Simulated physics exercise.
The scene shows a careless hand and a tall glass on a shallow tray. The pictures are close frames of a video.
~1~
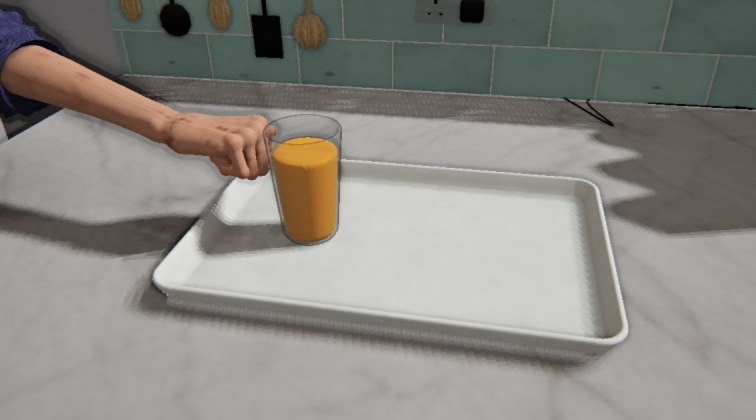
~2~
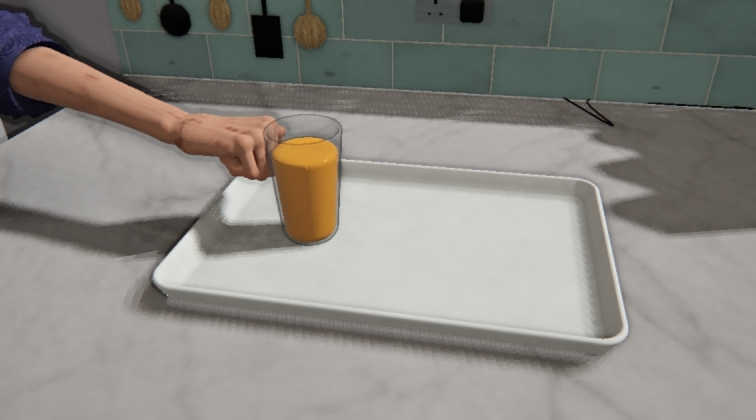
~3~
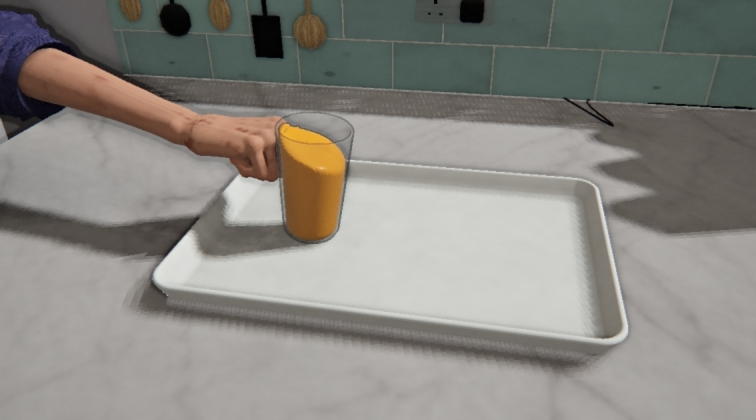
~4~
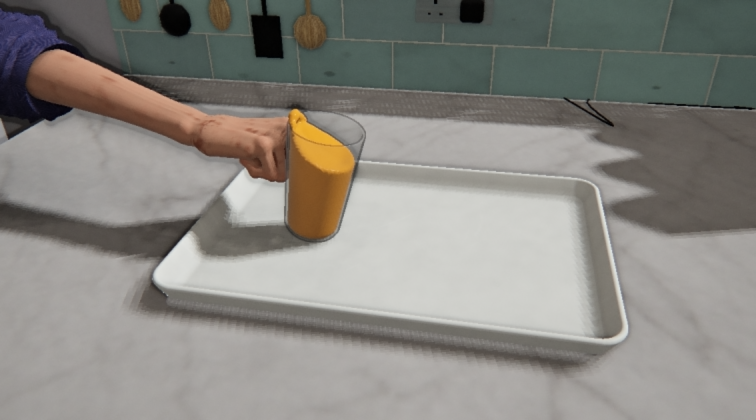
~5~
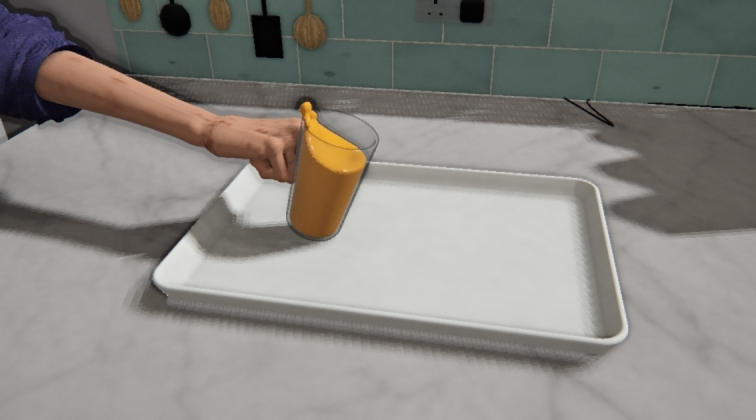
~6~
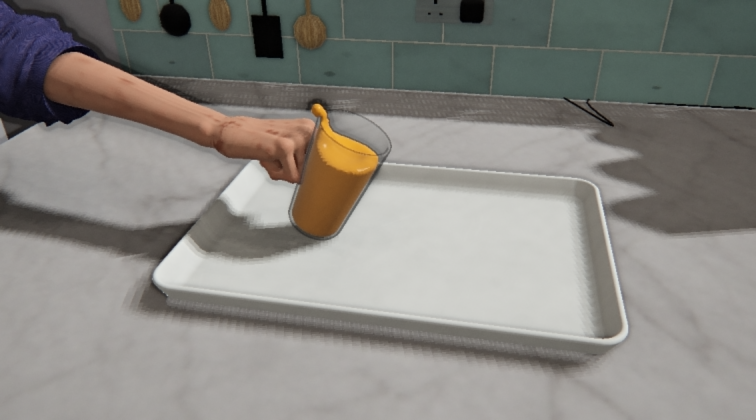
On a marble counter before green wall tiles, a hand holds a tall glass of orange juice upright on a shallow white tray. The hand then tilts the glass steadily to the right, while the juice surges up the left side, throws a small blob above the rim and partly settles back.
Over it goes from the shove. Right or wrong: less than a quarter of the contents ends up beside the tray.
Wrong.
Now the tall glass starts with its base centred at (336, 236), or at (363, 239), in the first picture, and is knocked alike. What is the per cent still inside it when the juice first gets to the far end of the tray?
65 % and 70 %.
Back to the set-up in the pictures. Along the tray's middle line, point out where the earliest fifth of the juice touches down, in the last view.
(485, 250).
A moment on, the tall glass is falling and 94 per cent is in the glass, 0 on the tray and 6 above or beyond its rim.
Next, the tall glass lies on its side and 58 per cent is in the glass, 37 on the tray and 5 above or beyond its rim.
Then the tall glass lies on its side and 31 per cent is in the glass, 49 on the tray and 20 above or beyond its rim.
Later the tall glass lies on its side and 16 per cent is in the glass, 47 on the tray and 36 above or beyond its rim.
Finally, 64 per cent is held by tray and glass, 36 is off the tray.
